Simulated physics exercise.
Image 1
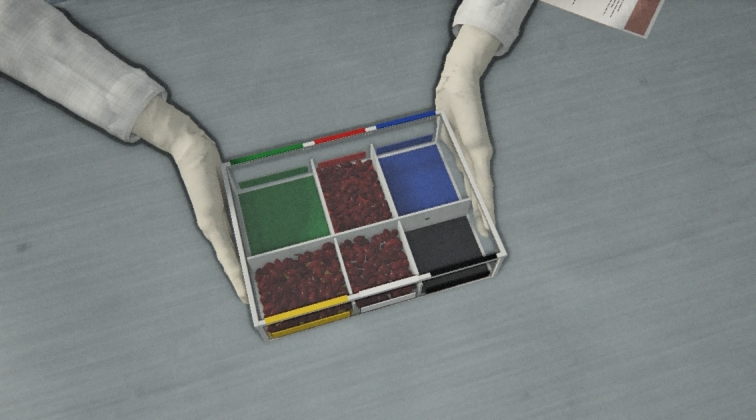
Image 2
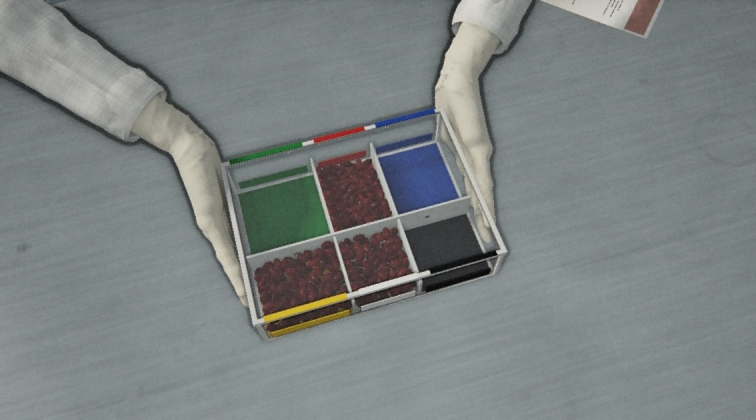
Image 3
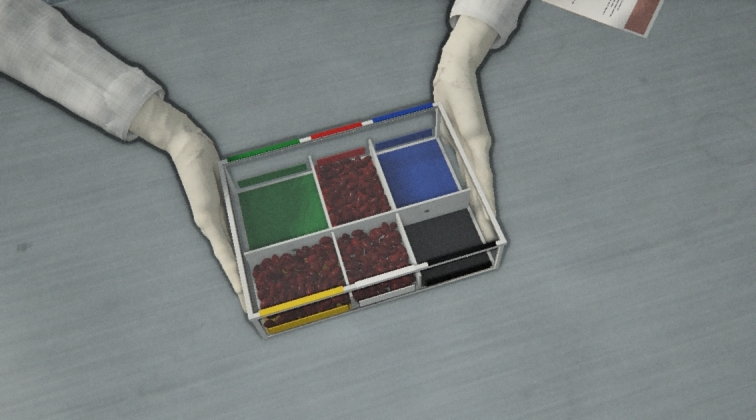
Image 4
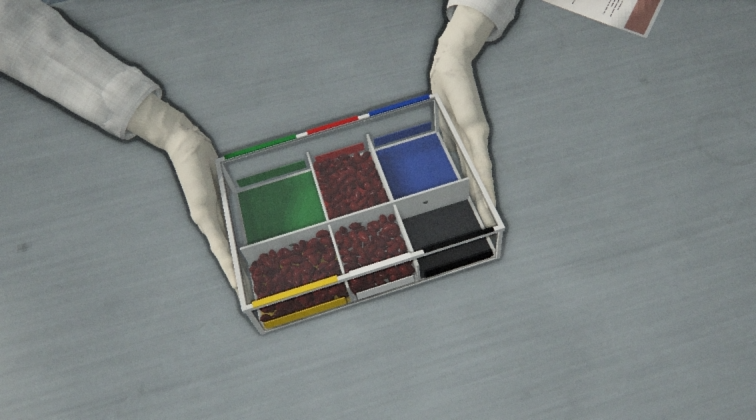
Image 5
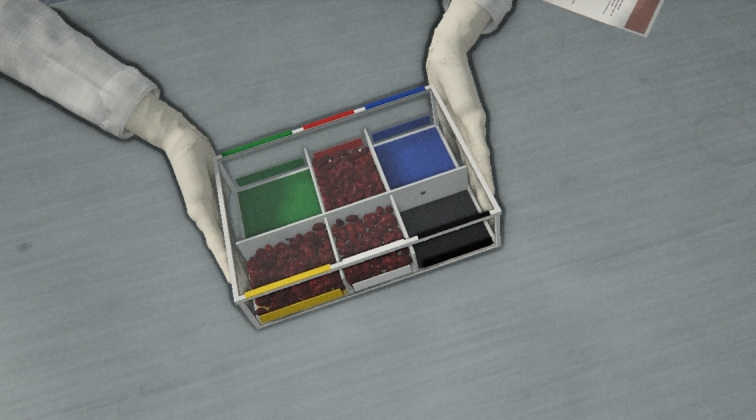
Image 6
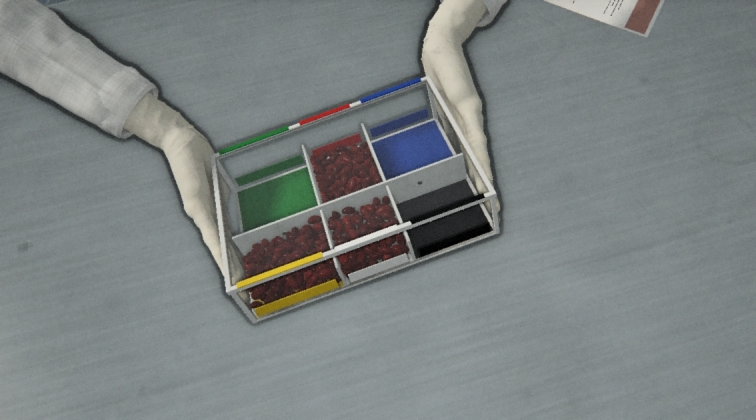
In the video, two pale hands hold a clear box divided into six colour-marked compartments above a grey surface, then gradually tilt it toward the back left, while dark red beans remain in the red, yellow and white sections.
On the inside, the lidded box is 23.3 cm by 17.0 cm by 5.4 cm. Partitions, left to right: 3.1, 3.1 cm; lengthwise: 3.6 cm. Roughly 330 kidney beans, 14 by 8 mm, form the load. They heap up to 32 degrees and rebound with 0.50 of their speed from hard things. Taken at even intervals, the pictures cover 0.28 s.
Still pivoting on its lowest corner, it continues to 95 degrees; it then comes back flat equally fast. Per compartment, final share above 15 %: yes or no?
Red yes; blue no; green yes; yellow yes; white no; black no.
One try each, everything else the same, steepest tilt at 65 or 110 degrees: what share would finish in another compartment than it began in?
Roughly 15 percent, then roughly 60 percent.
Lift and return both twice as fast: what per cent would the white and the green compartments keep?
Per cent - white: 10; green: 40.
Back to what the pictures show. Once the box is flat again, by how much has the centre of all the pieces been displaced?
6.5 cm.
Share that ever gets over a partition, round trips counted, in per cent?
About 50 %.
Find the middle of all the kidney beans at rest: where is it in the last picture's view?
After settling, the middle sits near (285, 206).
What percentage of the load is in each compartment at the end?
Final shares in percent: Red 20, blue 0, green 50, yellow 25, white 5, black 0.
Then, 1.05 s after the last picture, tilt 95 degrees; red 25 %, green 25 %, yellow 30 %, white 20 %.
Then, 1.75 s after the last picture, tilt 42 degrees; red 20 %, green 45 %, yellow 25 %, white 5 %.
Then, 2.49 s after the last picture, tilt 0 degrees; red 20 %, green 50 %, yellow 25 %, white 5 %.
In the end, red 20 %, blue 0 %, green 50 %, yellow 25 %, white 5 %, black 0 %.
